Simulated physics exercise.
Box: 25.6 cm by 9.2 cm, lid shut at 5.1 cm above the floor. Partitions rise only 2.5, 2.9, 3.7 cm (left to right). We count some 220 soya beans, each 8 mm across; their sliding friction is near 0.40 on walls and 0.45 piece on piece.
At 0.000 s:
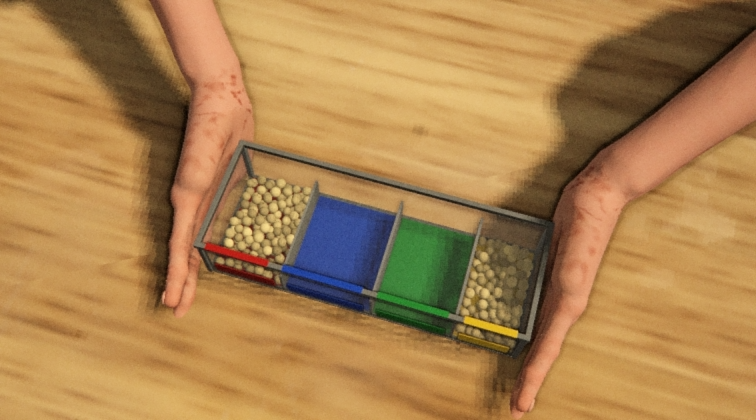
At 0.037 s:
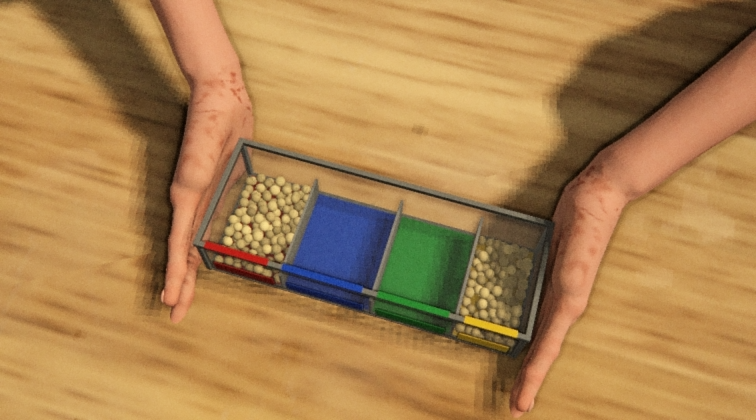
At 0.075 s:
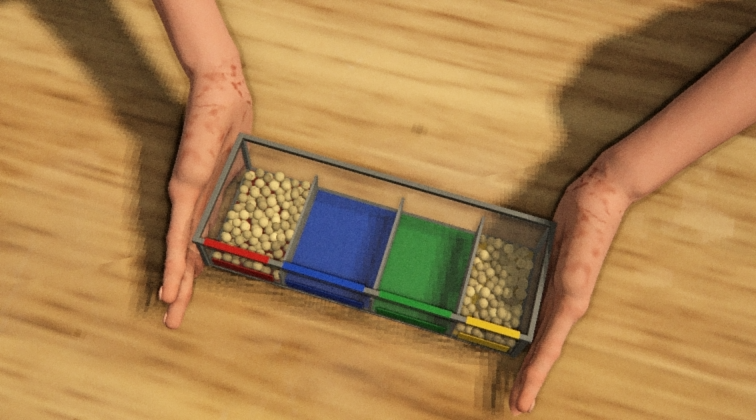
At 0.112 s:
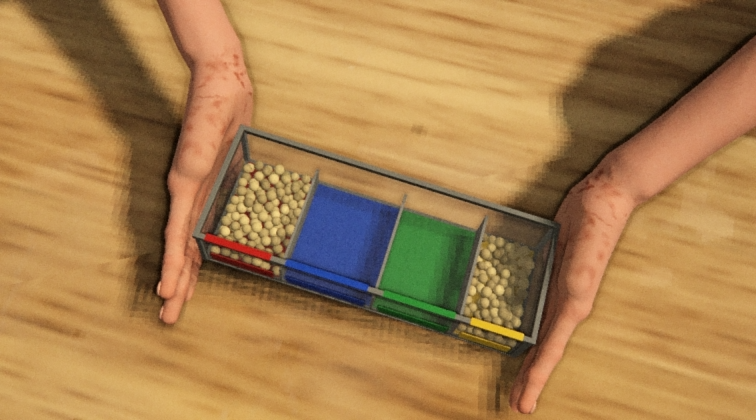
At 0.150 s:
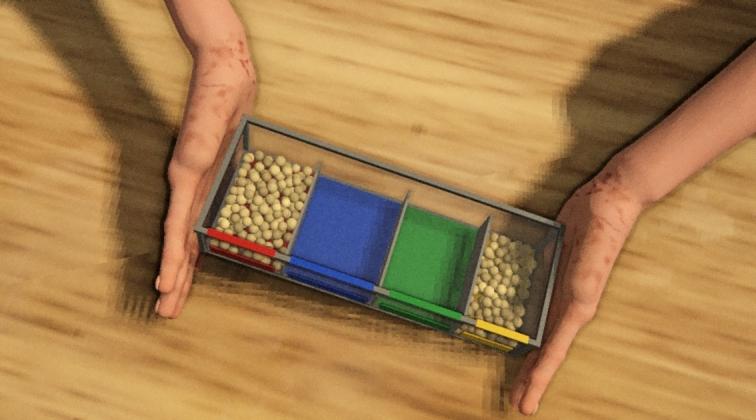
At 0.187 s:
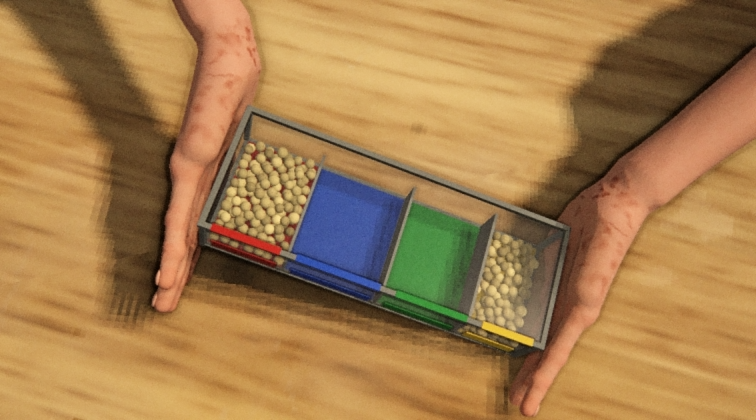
Two hands tilt a clear divided box of pale beans slightly down toward the right.
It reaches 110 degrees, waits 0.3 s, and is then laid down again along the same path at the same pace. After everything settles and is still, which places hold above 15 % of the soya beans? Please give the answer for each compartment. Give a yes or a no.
Red - no; blue - no; green - yes; yellow - yes.
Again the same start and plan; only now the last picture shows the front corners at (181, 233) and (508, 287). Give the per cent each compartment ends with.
Red = 70 %; blue = 0 %; green = 5 %; yellow = 25 %.
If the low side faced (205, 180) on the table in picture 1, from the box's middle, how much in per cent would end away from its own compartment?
Around 20 percent of them.
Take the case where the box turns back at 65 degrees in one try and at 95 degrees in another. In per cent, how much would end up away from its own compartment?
Some 10 and some 55 per cent, respectively.
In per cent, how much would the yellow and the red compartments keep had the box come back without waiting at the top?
Yellow 80; red 0.
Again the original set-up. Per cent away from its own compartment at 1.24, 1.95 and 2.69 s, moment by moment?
In order: 55, then 55, then 55.
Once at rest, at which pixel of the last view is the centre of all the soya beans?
Est. centre at rest: (491, 303) px.
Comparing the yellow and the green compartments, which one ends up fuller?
The yellow compartment.
After 1.24 s, tilt 110 degrees; blue 15 %, green 20 %, yellow 60 %.
After 1.95 s, tilt 58 degrees; green 20 %, yellow 80 %.
After 2.69 s, tilt 0 degrees; green 20 %, yellow 80 %.
In the end, at 3.3 s, red 0 %, blue 0 %, green 20 %, yellow 80 %.
